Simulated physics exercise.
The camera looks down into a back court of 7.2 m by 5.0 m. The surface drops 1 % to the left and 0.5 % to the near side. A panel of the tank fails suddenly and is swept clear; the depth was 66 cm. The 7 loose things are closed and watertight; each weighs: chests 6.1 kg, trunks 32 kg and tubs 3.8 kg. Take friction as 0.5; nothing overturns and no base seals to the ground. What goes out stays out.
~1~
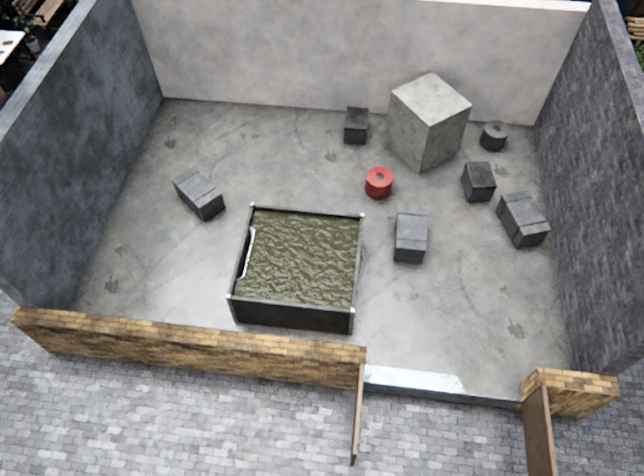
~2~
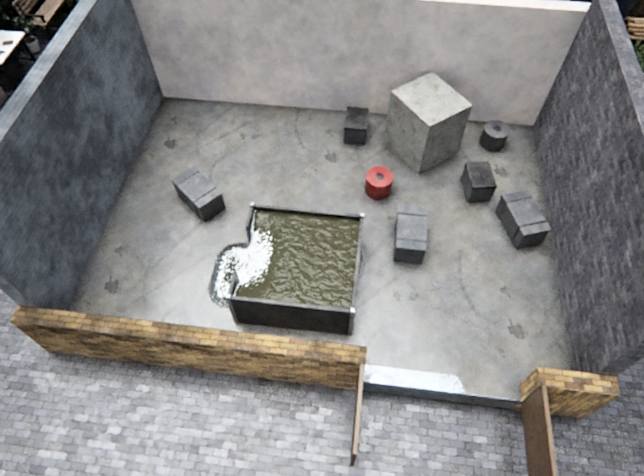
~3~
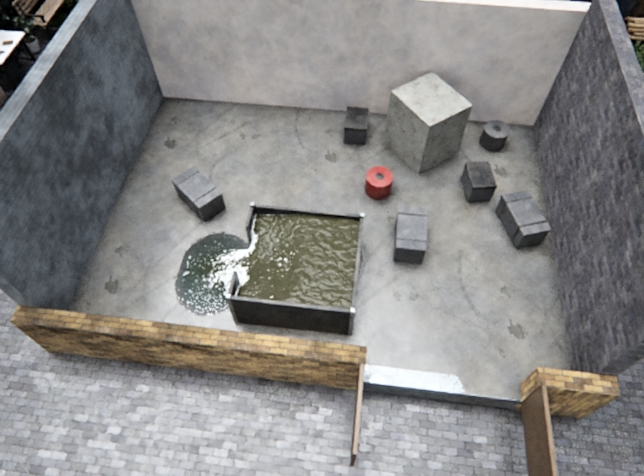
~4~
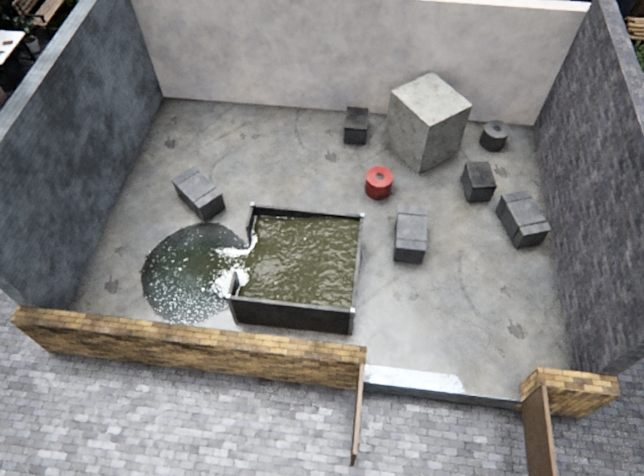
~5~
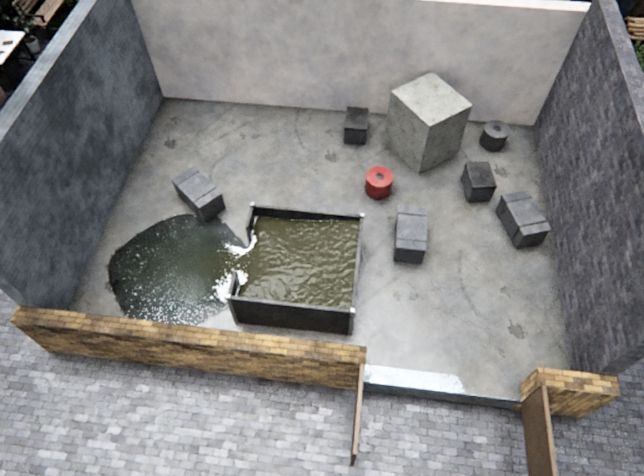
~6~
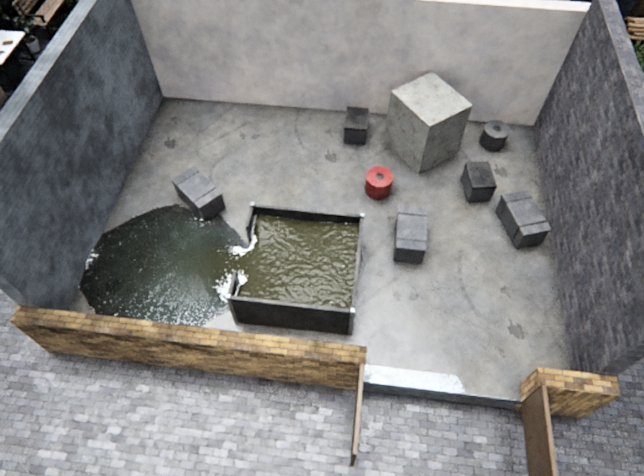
Murky water burst out through the left side of a square tank in a walled concrete yard and spread across the floor in a widening dark pool, while the scattered blocks and red tub stayed put.
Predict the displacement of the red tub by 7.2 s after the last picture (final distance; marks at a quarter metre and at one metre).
Red tub is nudged along.
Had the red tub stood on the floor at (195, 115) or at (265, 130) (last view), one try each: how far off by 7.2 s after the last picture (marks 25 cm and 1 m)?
In that order: It gets carried off; it ends far away.
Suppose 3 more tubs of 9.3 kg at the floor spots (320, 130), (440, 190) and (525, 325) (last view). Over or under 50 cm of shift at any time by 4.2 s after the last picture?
In that order: Less, short of it, under.
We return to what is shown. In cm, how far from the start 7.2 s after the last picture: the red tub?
About 50 cm.
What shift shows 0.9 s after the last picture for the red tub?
Roughly 0 cm by then.
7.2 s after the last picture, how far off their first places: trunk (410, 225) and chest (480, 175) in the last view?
In that order: 0 cm, 0 cm.
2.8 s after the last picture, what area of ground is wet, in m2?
About 16 m2.
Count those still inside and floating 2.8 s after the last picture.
0 of them.
Then, 0.9 s after the last picture the red tub is near (380, 176), 0.0 m from its start, aground; 0 of 7 are out; 0 afloat.
Then, 2.8 s after the last picture the red tub is near (380, 176), 0.0 m from its start, aground; 0 of 7 are out; 0 afloat.
Then, 4.8 s after the last picture the red tub is near (380, 176), 0.0 m from its start, aground; 0 of 7 are out; 0 afloat.
Then, 7.2 s after the last picture the red tub is near (395, 195), 0.5 m from its start, afloat; 0 of 7 are out; 2 afloat.
